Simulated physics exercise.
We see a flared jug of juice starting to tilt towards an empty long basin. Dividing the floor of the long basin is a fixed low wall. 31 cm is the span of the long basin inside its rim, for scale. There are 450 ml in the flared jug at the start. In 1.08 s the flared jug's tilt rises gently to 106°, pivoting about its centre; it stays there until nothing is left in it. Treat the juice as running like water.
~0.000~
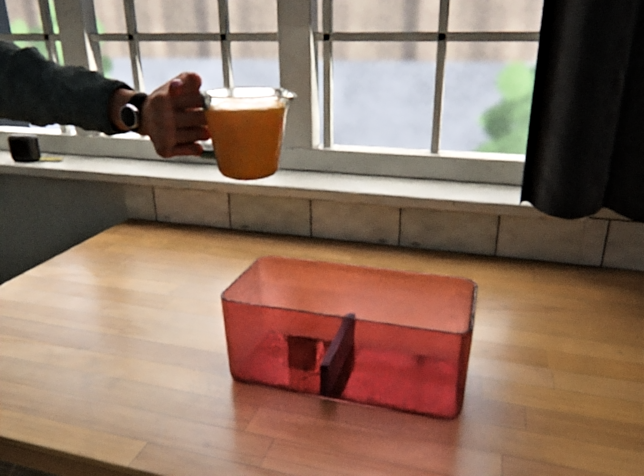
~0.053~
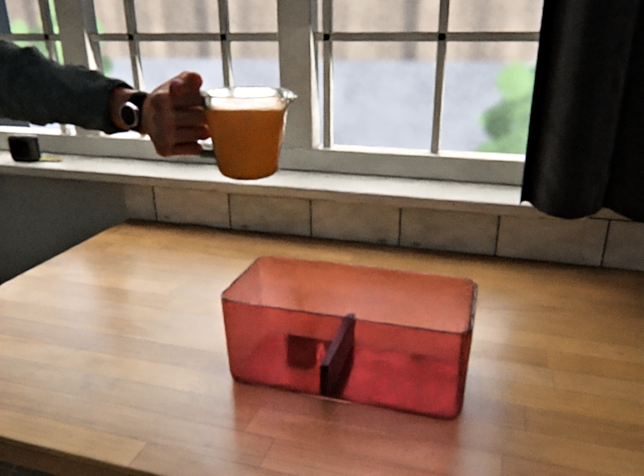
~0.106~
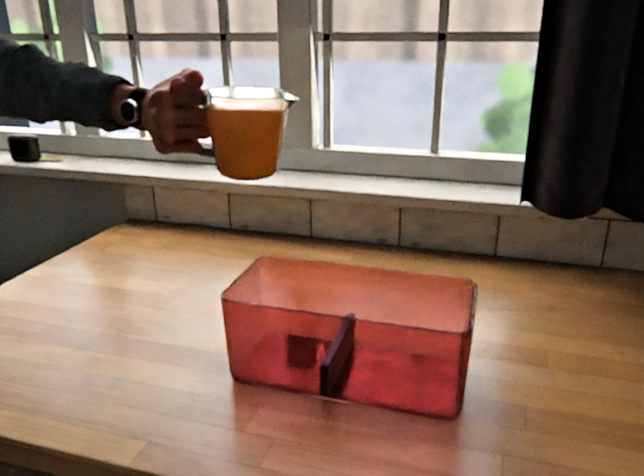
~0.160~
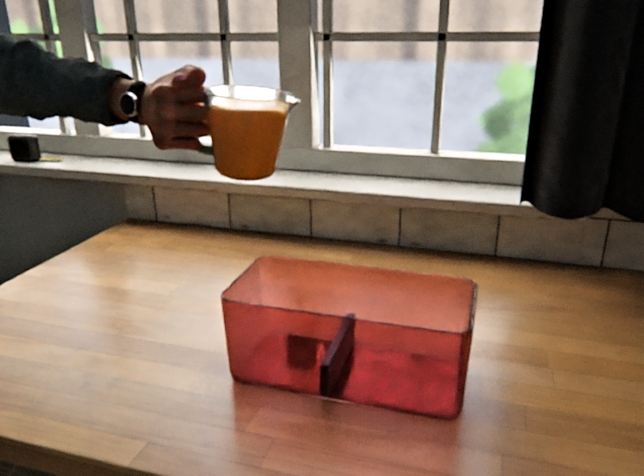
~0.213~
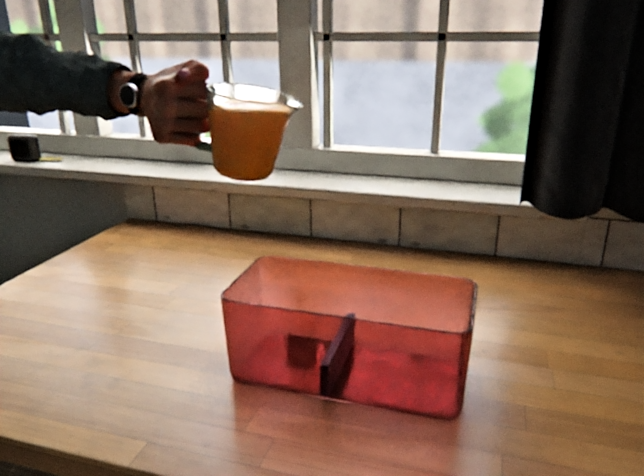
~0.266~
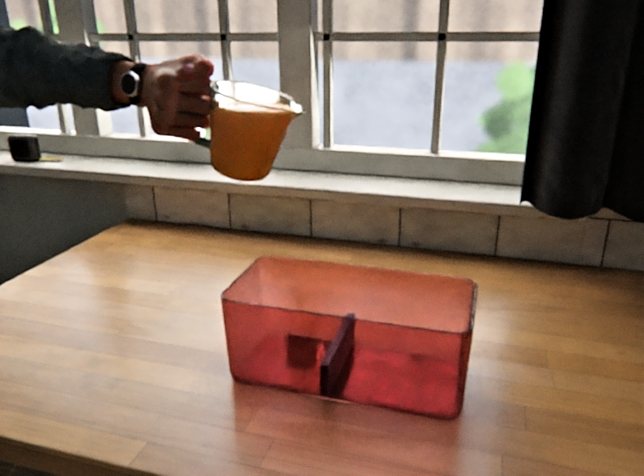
The clip opens on a hand holding a clear jug of orange juice upright near a window, above and left of an empty red divided basin on a wooden table. The hand gently tilts the jug a little to the right, while the juice stays inside and the basin remains still.
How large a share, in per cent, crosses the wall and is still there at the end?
A share of about 82 per cent.
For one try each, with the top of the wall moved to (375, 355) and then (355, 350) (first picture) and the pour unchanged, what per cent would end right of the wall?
Respectively 15 and 60 %.
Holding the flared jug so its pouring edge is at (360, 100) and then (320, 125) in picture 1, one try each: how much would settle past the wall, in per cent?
Some 90 and 95 per cent, in that order.
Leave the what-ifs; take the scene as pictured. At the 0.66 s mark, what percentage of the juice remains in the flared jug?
Portion remaining: Approx. 64 per cent.
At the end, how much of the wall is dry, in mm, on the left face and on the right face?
Left side: Around 42 mm. Right side: Around 30 mm.
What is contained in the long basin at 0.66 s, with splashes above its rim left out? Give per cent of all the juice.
I reckon close to 8 percent of it.
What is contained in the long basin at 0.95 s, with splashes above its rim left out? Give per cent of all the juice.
Roughly 68 percent of it.
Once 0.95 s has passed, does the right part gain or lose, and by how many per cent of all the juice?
The right part's share grows by around 18 per cent.
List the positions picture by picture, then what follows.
In the first frame, it leans 0°; its right rim is at (296, 96); the juice meets the walls at (213, 104) and (285, 106); the long basin's rim runs from (241, 276) to (474, 306); the wall's top is at (339, 338).
In the second frame, it leans 1°; its right rim is at (296, 96); the juice meets the walls at (213, 103) and (285, 107).
In the third frame, it leans 3°; its right rim is at (298, 98); the juice meets the walls at (213, 103) and (285, 107).
In the fourth frame, it leans 6°; its right rim is at (299, 101); the juice meets the walls at (215, 103) and (288, 108).
In the fifth frame, it leans 10°; its right rim is at (302, 106); the juice meets the walls at (217, 104) and (291, 109).
In the sixth frame, it leans 15°; its right rim is at (304, 112); the juice meets the walls at (220, 106) and (296, 110).
After 0.66 s the tilt is 71° and 65 per cent is still to pour, 0 is left of the wall and 8 right of it.
After 0.95 s the tilt is 102° and 11 per cent is still to pour, 3 is left of the wall and 64 right of it.
After 1.25 s the tilt is 106° and 0 per cent is still to pour, 16 is left of the wall and 82 right of it.
After 1.58 s the tilt is 106° and 0 per cent is still to pour, 17 is left of the wall and 82 right of it.
In the end 17 per cent lies left of the wall, 82 right of it and 2 outside.
